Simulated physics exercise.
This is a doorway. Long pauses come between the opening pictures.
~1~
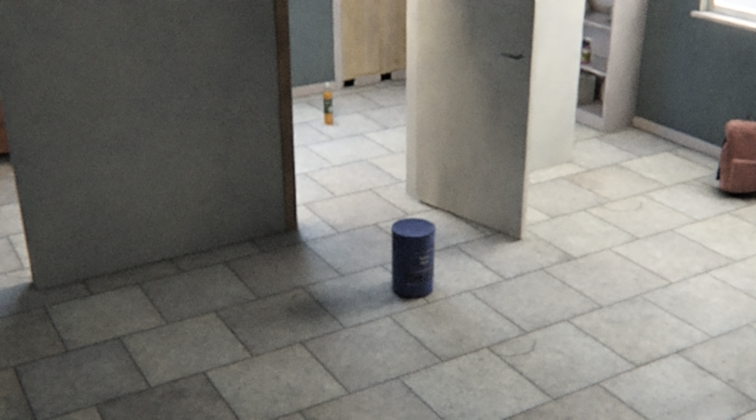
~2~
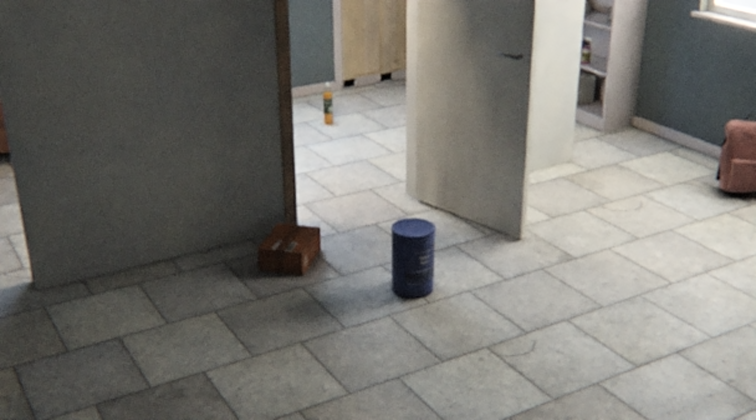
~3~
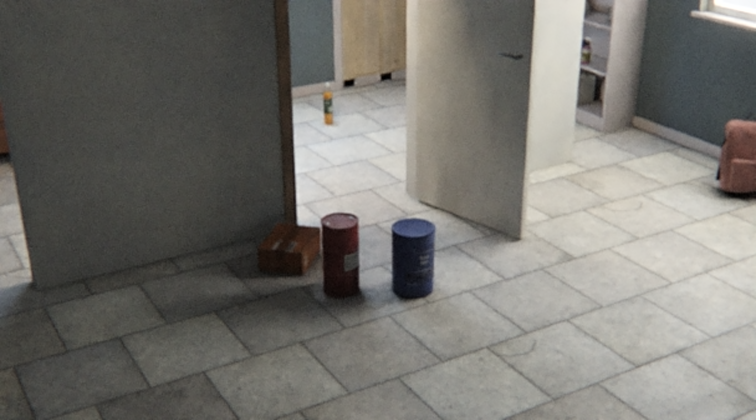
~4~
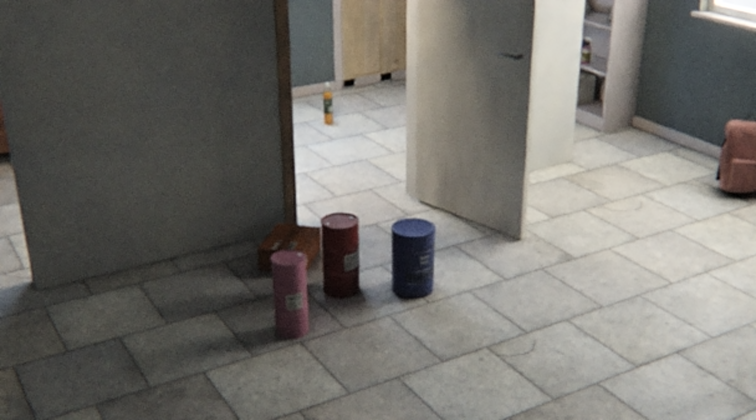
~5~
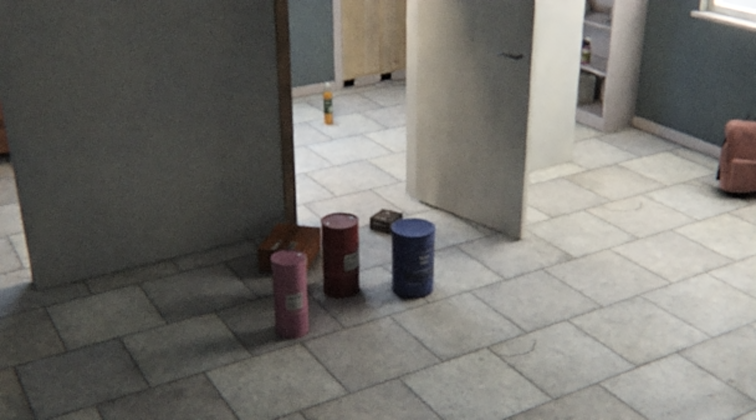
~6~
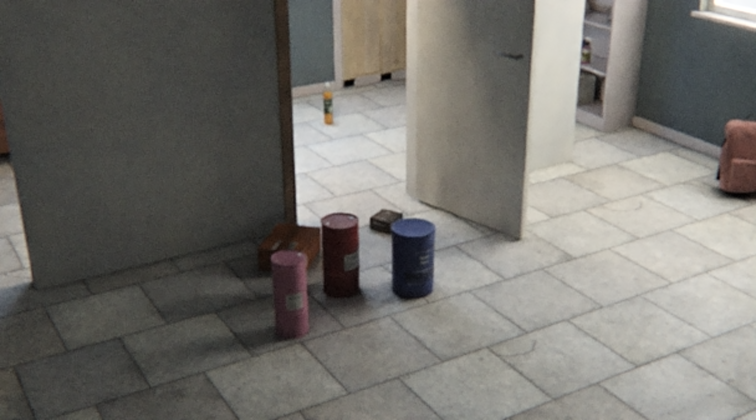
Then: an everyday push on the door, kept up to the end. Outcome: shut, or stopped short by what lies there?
Shut.
Then, 0.90 s past the last view, door 77° open.
Then, 1.70 s past the last view, door 37° open; brown box displaced a little near (377, 220).
Then, 2.00 s past the last view, door 22° open; brown box displaced about its own width near (360, 216).
Then, 2.30 s past the last view, door 7° open; brown box displaced well along near (347, 209).
Finally, door 0° open; moved from the start, brown box; the other 4 still in place. Final places as the last picture's camera would see them, brown box near (341, 204).
